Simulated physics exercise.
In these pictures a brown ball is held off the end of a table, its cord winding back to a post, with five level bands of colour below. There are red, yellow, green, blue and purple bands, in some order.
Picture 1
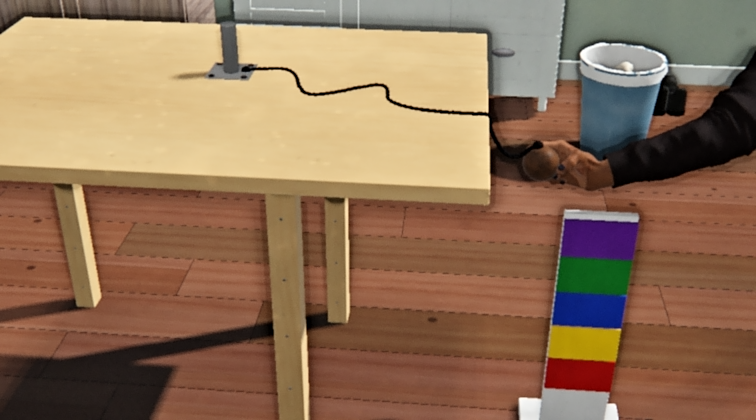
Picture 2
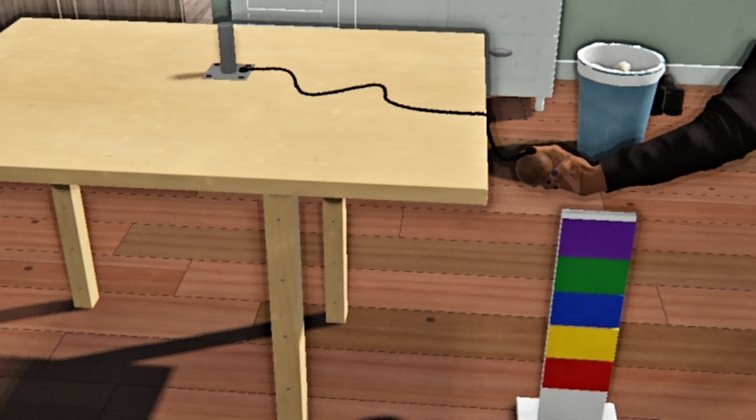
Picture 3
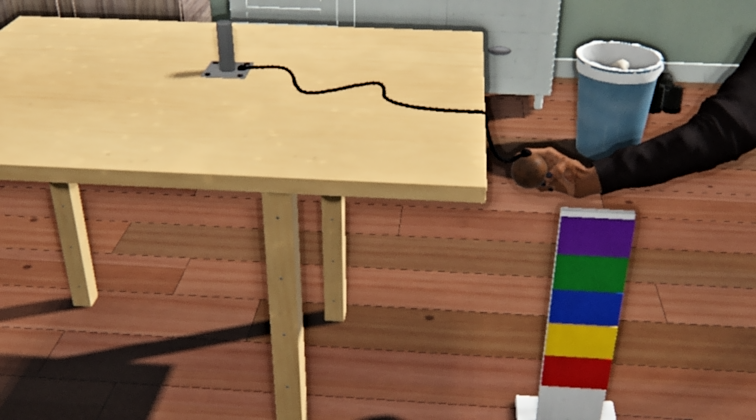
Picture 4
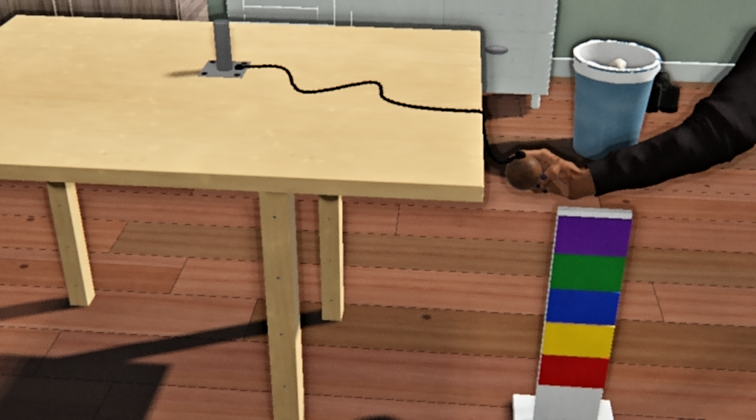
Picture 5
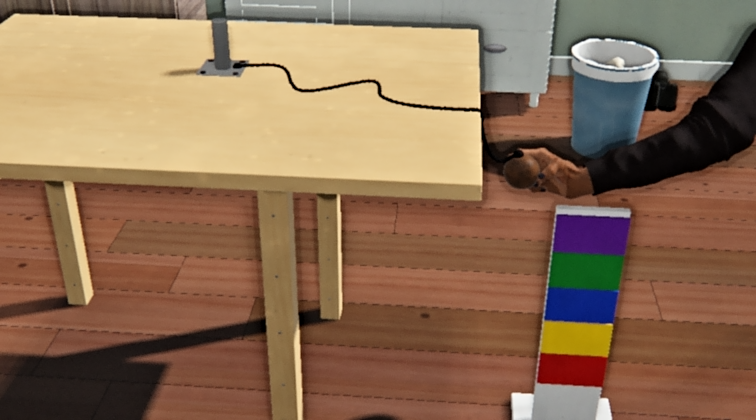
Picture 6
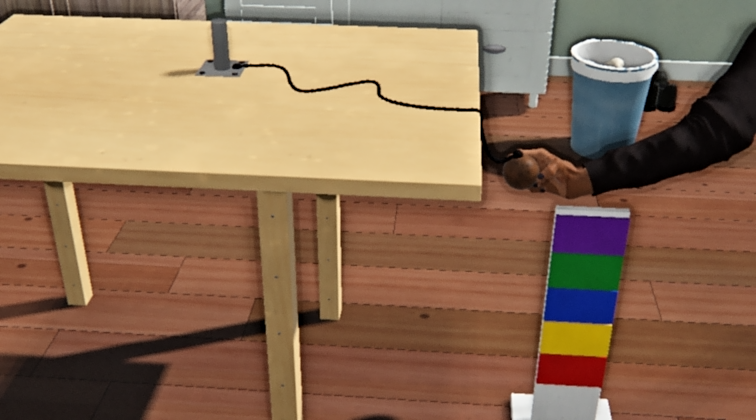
In a room with a wooden floor, a hand holds a brown ball, corded to a post on the table, beside the table's end above a colour-banded upright; the view shifts very slightly, and otherwise almost nothing moves.
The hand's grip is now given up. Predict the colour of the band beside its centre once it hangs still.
I would predict green.
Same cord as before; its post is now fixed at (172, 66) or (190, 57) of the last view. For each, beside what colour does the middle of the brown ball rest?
Answer, in order: Purple, purple.
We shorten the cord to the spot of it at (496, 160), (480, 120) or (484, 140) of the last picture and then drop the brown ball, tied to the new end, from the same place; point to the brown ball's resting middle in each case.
I'd expect it near (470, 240) on the first try, near (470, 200) on the second and near (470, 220) on the third.
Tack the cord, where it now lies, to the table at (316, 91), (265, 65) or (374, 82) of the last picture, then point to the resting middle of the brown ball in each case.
Approximately at (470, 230), at (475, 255) and at (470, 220), in that order.
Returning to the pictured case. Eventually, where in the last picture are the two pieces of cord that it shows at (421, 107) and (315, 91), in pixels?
The first ends at (479, 124) and the second at (357, 83).
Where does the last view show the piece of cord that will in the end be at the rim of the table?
The bit in question sits close to (395, 103).
Early on, ball near (459, 260); level with green.
Midway, ball near (480, 256); level with green.
Finally, ball near (472, 257); level with green. Its centre hangs level with the green band.
